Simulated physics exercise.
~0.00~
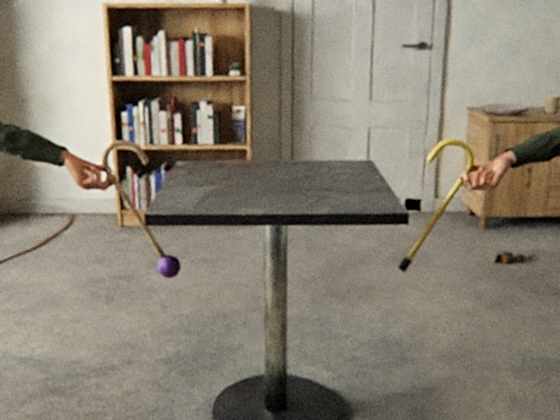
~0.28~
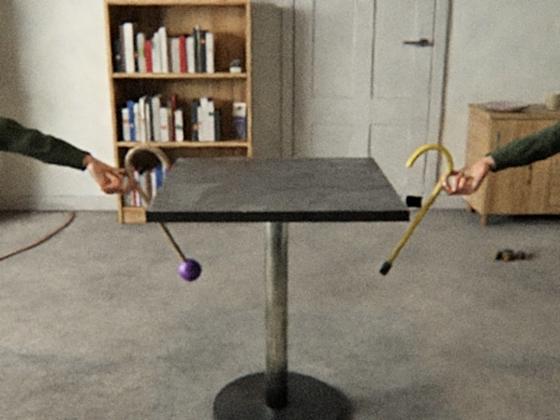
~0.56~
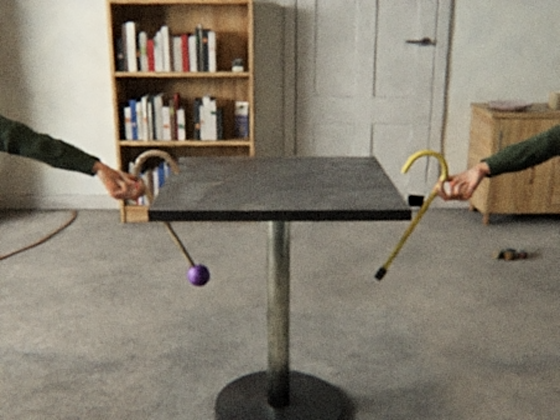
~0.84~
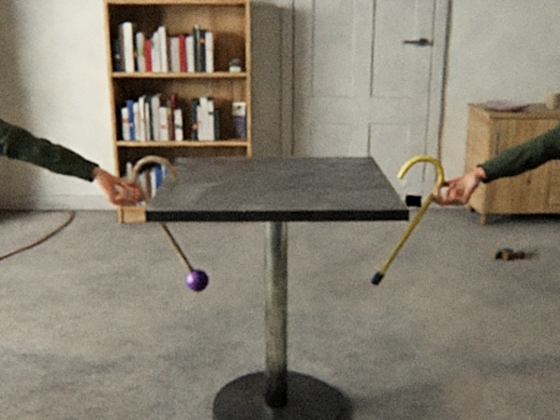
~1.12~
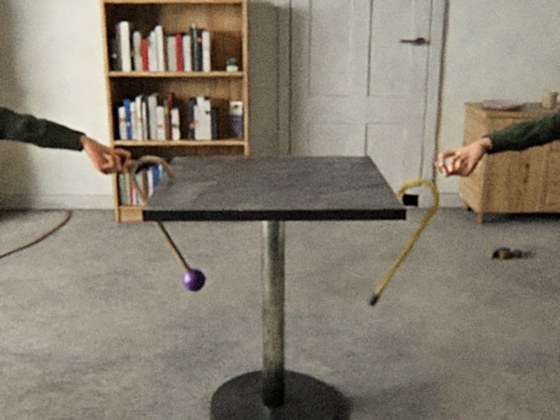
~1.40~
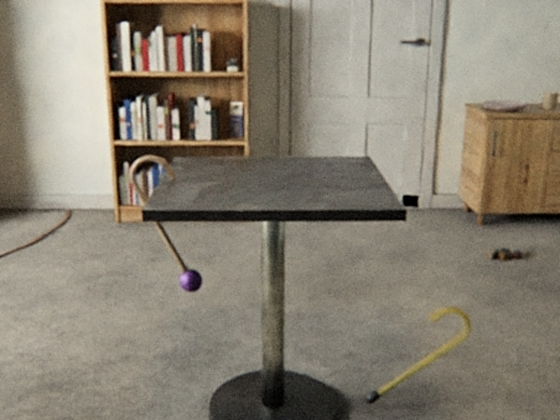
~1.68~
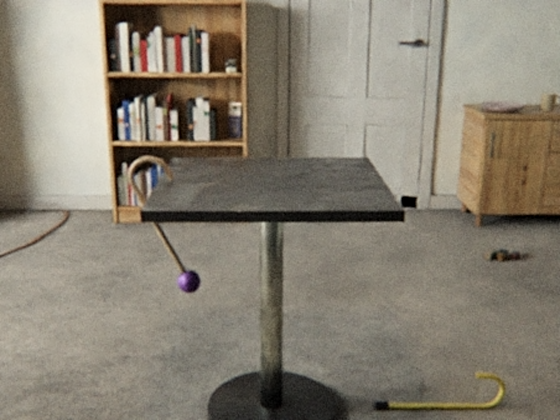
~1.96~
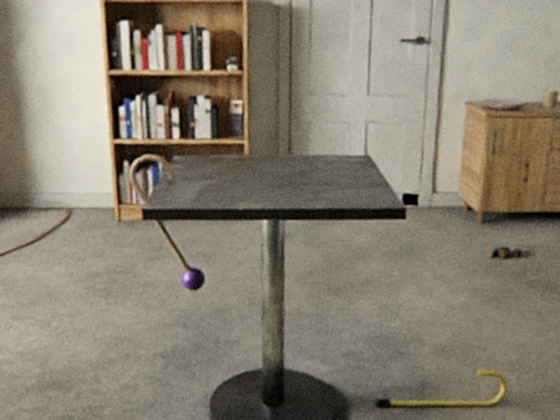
Two hands release hooked sticks at a table's edges; the yellow falls, the purple-ended one hangs.
